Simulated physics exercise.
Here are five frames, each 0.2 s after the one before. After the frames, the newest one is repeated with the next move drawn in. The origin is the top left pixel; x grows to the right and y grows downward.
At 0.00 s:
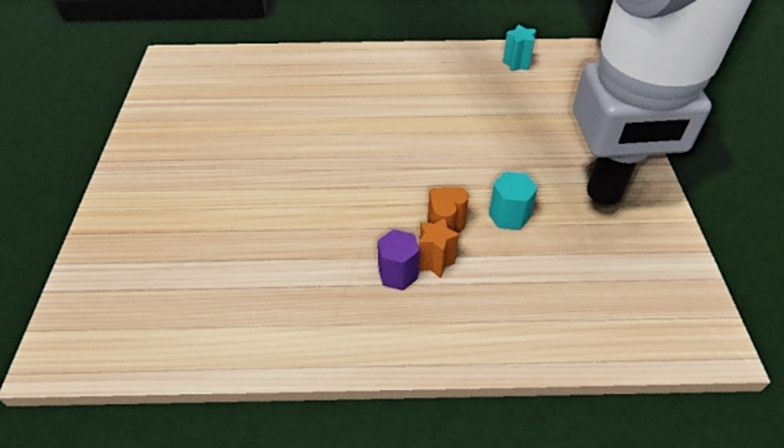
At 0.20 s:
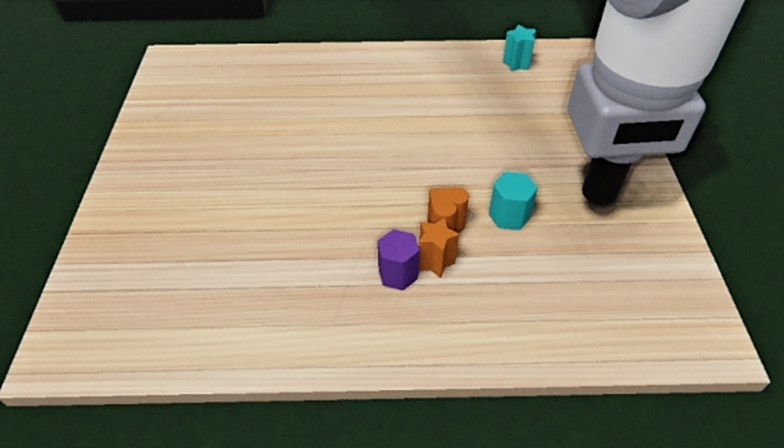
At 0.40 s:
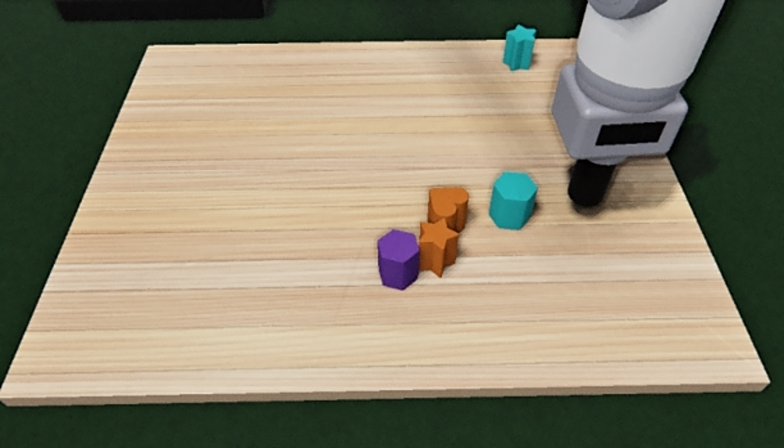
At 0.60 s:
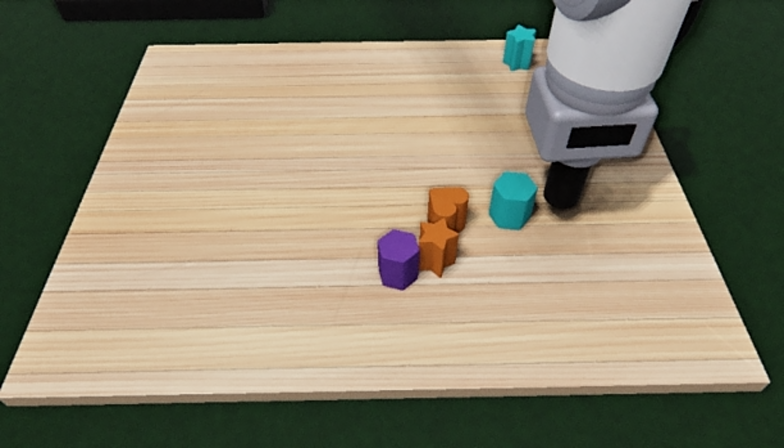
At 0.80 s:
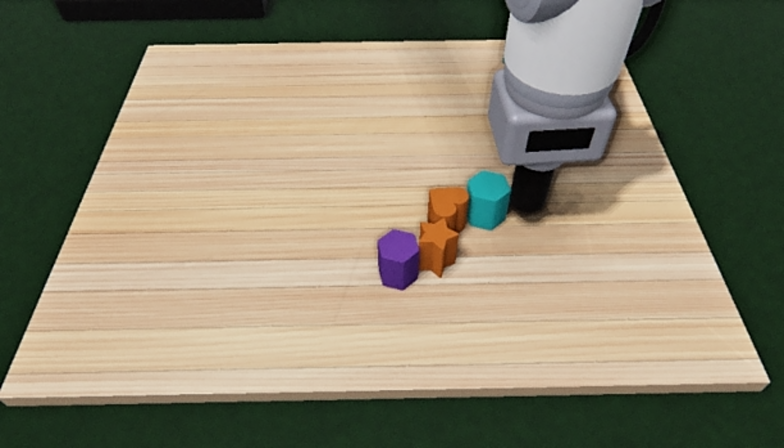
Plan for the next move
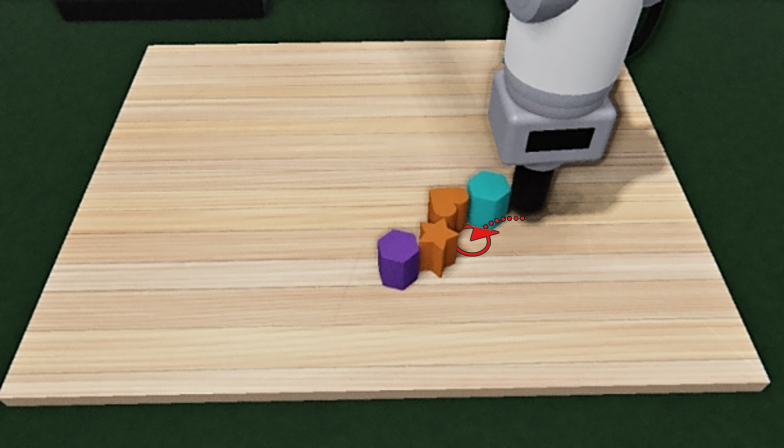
On a wooden board, a robot arm moves left and pushes a turquoise six-sided block up to an orange heart.
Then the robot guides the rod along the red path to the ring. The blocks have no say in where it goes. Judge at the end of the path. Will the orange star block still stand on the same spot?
The answer is yes.
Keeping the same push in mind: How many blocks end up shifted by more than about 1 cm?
Two will move.
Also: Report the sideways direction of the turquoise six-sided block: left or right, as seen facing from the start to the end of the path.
Seen from start to end, it moves right.
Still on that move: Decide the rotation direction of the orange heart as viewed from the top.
Watching from overhead, you'd notice the orange heart rotating counter-clockwise.
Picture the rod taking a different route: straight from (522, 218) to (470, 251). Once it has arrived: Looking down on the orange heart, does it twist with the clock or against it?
Anticlockwise.
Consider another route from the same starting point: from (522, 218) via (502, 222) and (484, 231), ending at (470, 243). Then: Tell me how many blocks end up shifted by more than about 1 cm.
I'd put the number at two.
The drawn path runs from (522, 218) over (501, 219) and (484, 228) to (471, 240).
What follows on the original path. Halfway along, rod at (495, 205); orange heart at (428, 198), turned 45° anticlockwise; turquoise six-sided block at (461, 182), turned 35° clockwise.
At the end, rod at (474, 222); orange star block not moved; orange heart at (424, 196), turned 65° anticlockwise; turquoise six-sided block at (454, 184), turned 60° clockwise.
